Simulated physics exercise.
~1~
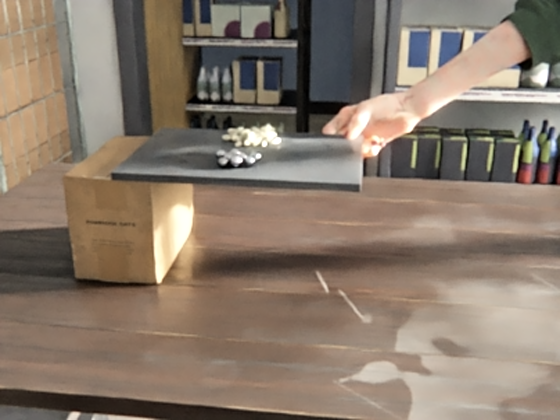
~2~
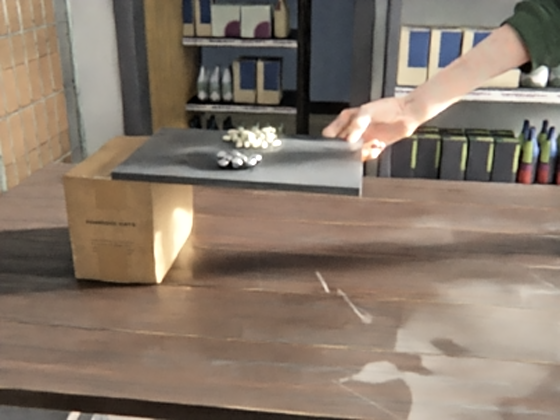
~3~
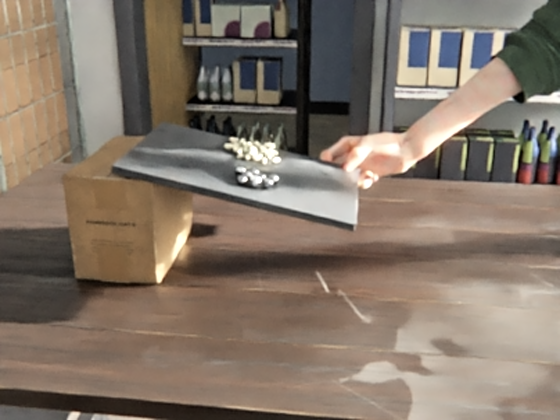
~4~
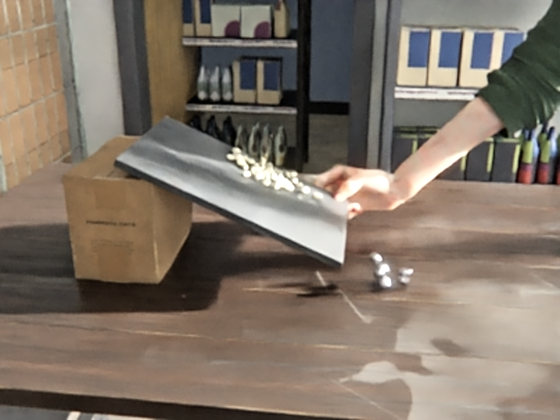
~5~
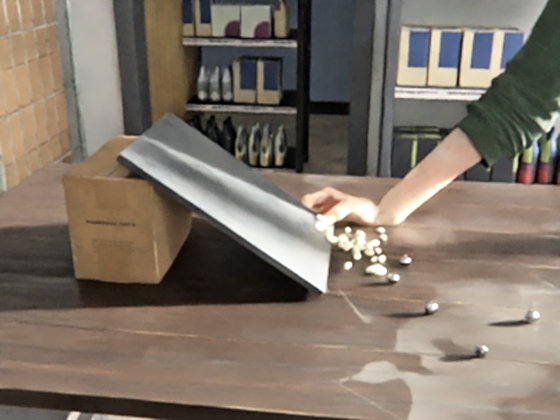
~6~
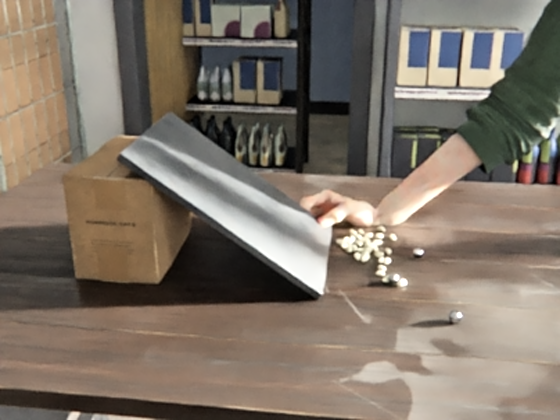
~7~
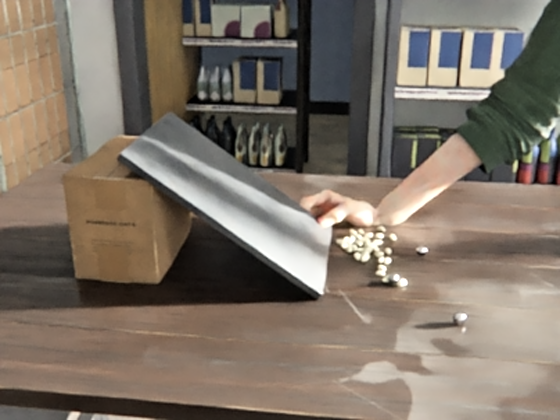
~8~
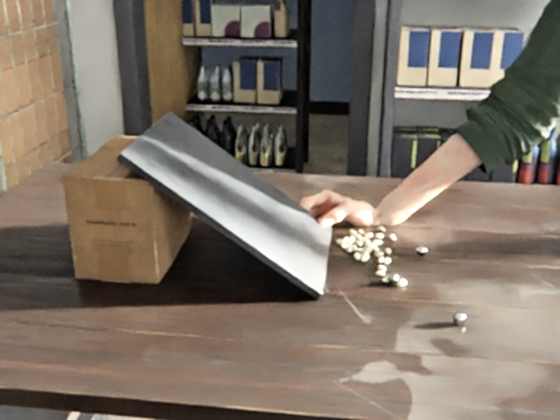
On a dark wooden table, a hand lowered one end of a gray board propped on a cardboard box, and shiny silver balls rolled off first and scattered to the right, while the pale pieces slid down after them and stopped in a loose pile near the board's lower edge.
